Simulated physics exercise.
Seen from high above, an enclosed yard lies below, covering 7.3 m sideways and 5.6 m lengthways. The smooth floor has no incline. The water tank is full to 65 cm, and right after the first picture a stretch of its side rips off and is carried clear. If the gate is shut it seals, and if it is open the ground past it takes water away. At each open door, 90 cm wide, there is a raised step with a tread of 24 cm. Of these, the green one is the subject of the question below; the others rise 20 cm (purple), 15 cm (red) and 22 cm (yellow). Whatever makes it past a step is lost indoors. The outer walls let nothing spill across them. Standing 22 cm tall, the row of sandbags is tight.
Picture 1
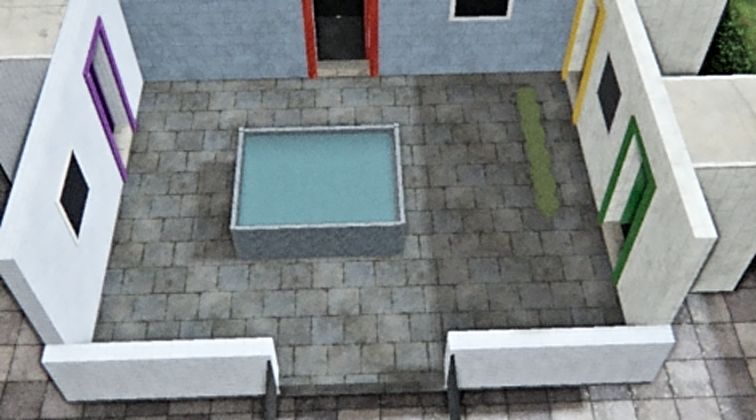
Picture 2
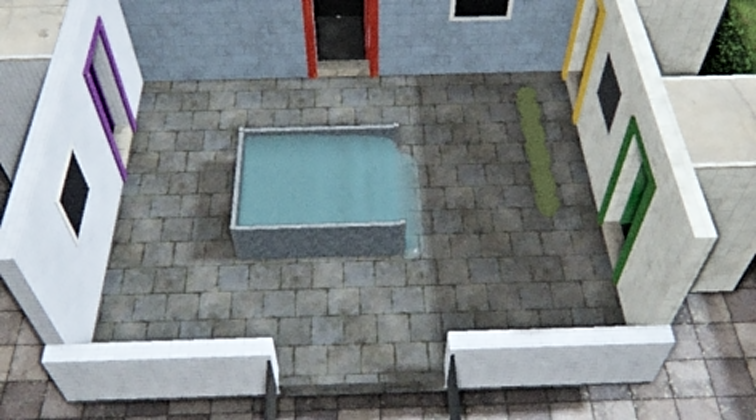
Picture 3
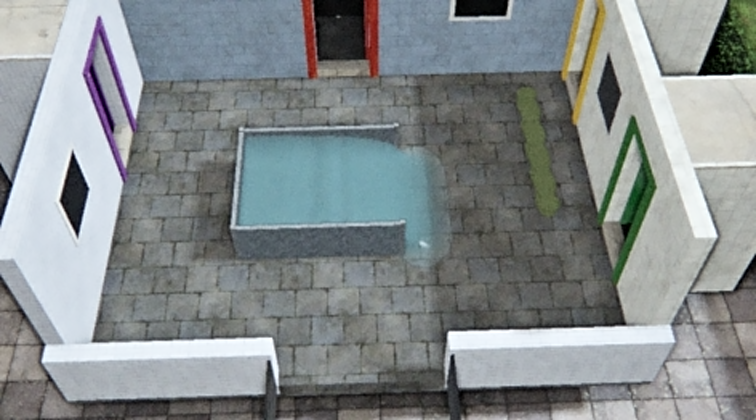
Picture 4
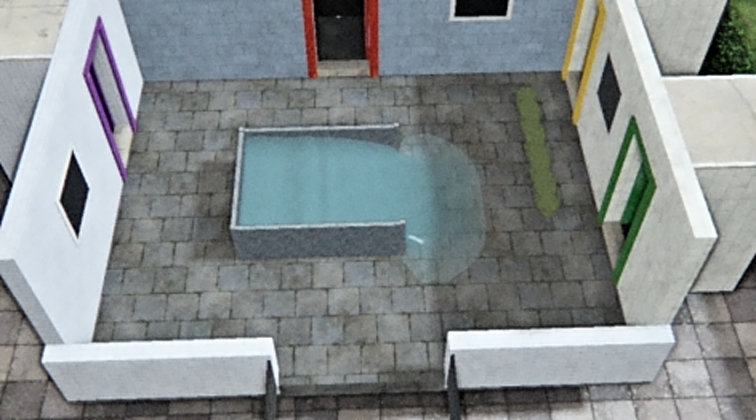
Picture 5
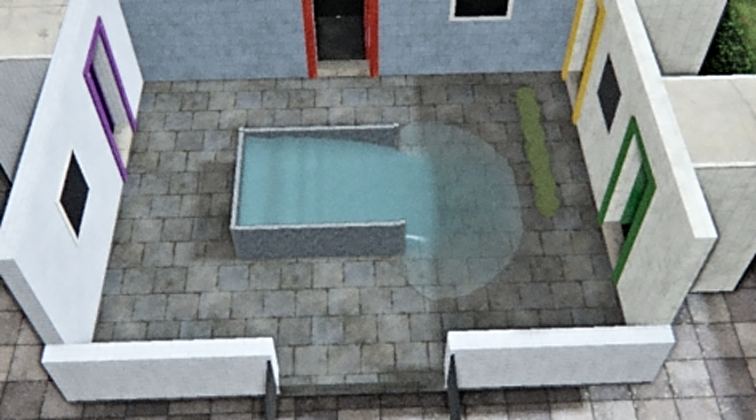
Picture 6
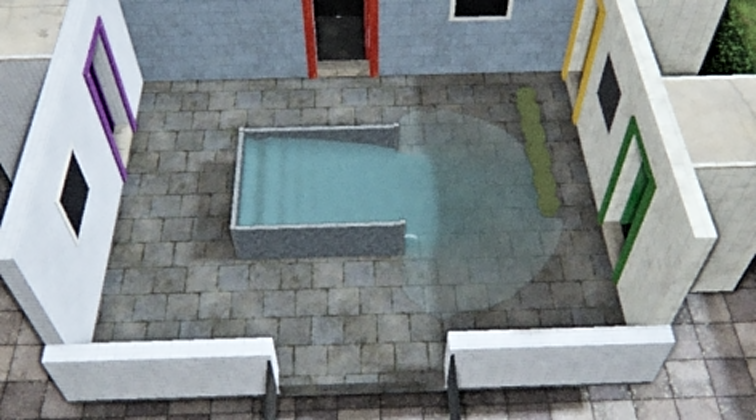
Walled paved courtyard seen from above, a raised water tank losing its right side and water fanning out across the paving.
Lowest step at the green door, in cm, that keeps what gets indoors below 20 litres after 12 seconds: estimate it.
My estimate is 25 cm.
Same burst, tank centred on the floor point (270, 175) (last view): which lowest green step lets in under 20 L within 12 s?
New minimum height: Approx. 15 cm.
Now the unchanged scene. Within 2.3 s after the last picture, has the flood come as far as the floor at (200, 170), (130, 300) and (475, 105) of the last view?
Status: Clear / clear / submerged.
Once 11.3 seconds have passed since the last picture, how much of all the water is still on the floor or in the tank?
Around 86 per cent of the water.
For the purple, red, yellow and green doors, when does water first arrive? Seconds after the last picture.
Front arrival: Purple 5.0 seconds, red 2.4 seconds, yellow 1.4 seconds, green 0.2 seconds.
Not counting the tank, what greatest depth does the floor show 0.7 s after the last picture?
I'd put it near 38 cm.
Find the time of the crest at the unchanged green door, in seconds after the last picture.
Some 1.4 s, more or less.
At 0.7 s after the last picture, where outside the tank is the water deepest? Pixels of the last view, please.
Look close to (531, 201).
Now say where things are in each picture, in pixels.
The first picture shows still water, 65 cm deep, in the water tank at (319, 178); the green door at (624, 209) is dry.
In the second picture, the front is at (418, 250), 0.3 m from the gap at (397, 195); 0.5 m2 of floor is wet, 65 cm left at the back.
In the third picture, the front is at (446, 245), 0.7 m from the gap at (397, 196); 1.3 m2 of floor is wet, 65 cm left at the back.
In the fourth picture, the front is at (481, 234), 1.2 m from the gap at (397, 197); 2.8 m2 of floor is wet, 65 cm left at the back.
In the fifth picture, the gap is at (397, 197), the front 1.8 m out at (517, 208); the back of the water tank holds 64 cm.
In the sixth picture, water pours out at (397, 197) and has run 2.4 m, to (557, 229); about 7 cm deep outside, 57 cm at the back; 0.8 m in a straight line remain to the green door at (624, 209).
Then, 0.7 s after the last picture water covers 30 % of the floor, deepest (38 cm) near (531, 201); 21 cm at the green door, 17 litres in over its 12 cm step.
Then, 2.3 s after the last picture water covers 40 % of the floor, deepest (36 cm) near (628, 357); 21 cm at the green door, 143 litres in over its 12 cm step.
Then, 11.3 s after the last picture water covers 95 % of the floor, deepest (11 cm) near (140, 104); 5 cm at the green door, 204 litres in over its 12 cm step.
At the green door as built, the water peaked near 27 cm, 1.3 s after the last picture.
With a step of 21.5 cm, 49 litres would have come in within the 12 s; with 29 cm, 5 litres. So under 20 litres takes about 25 cm.
